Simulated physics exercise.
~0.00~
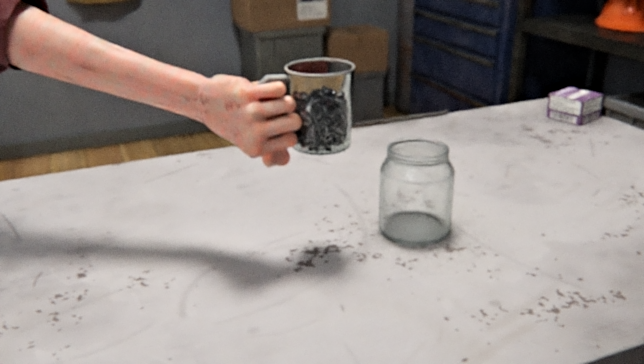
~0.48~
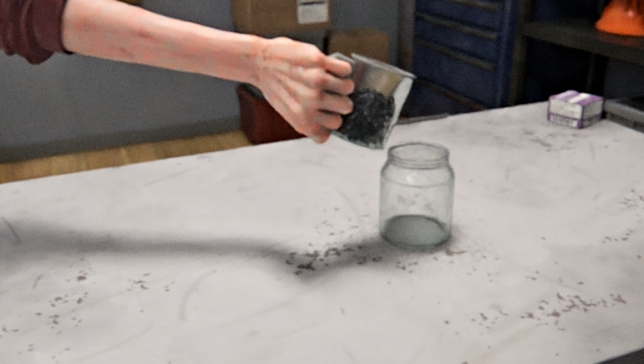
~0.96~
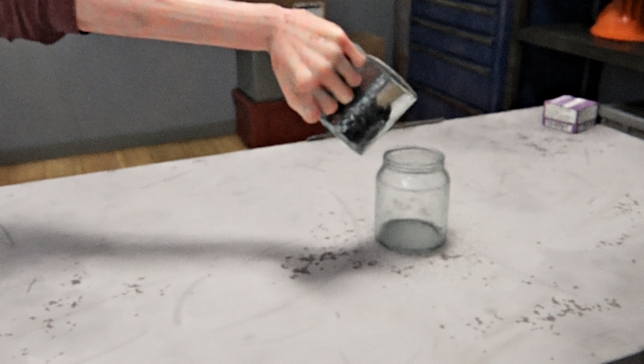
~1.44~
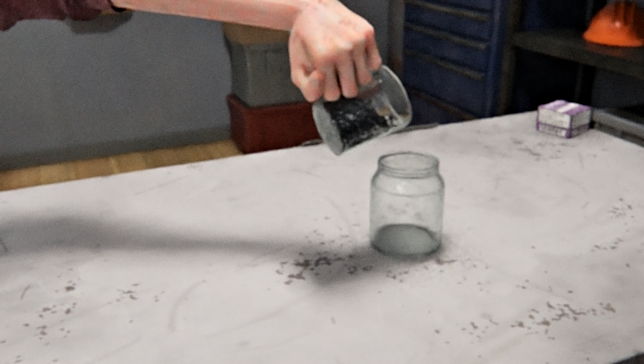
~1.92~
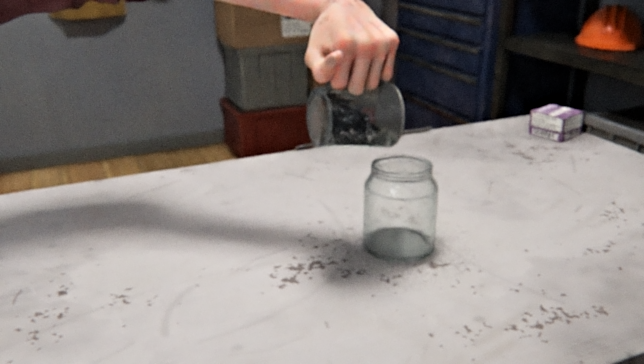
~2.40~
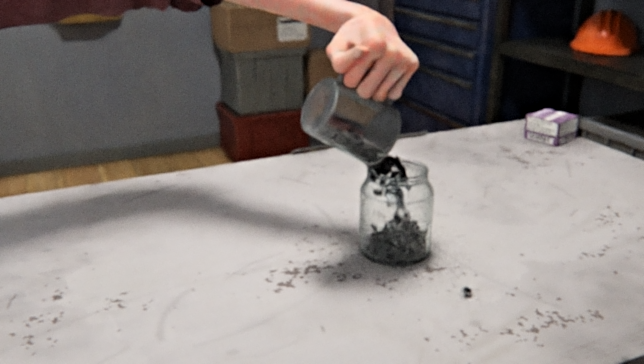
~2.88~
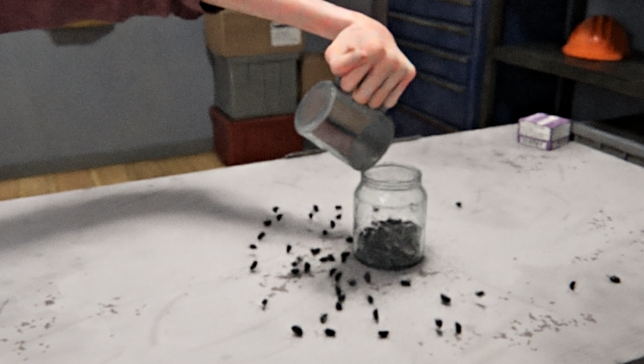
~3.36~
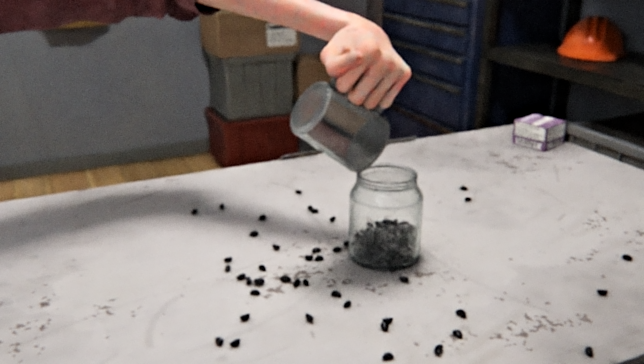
A hand reaching from the left holds a clear cup of small black beans above a pale, speckled tabletop, seen from slightly above in a workshop-like room. An open glass jar stands empty near the middle, with a small white and purple box, blue drawers and an orange hard hat behind. The hand moves the cup right and tips it over the jar as the view shifts slightly right. The beans stay inside until the cup tilts steeply, then rush out in a clump. Most land in the jar, while others scatter across the table. Finally, the emptied cup hangs tilted above the partly filled jar.
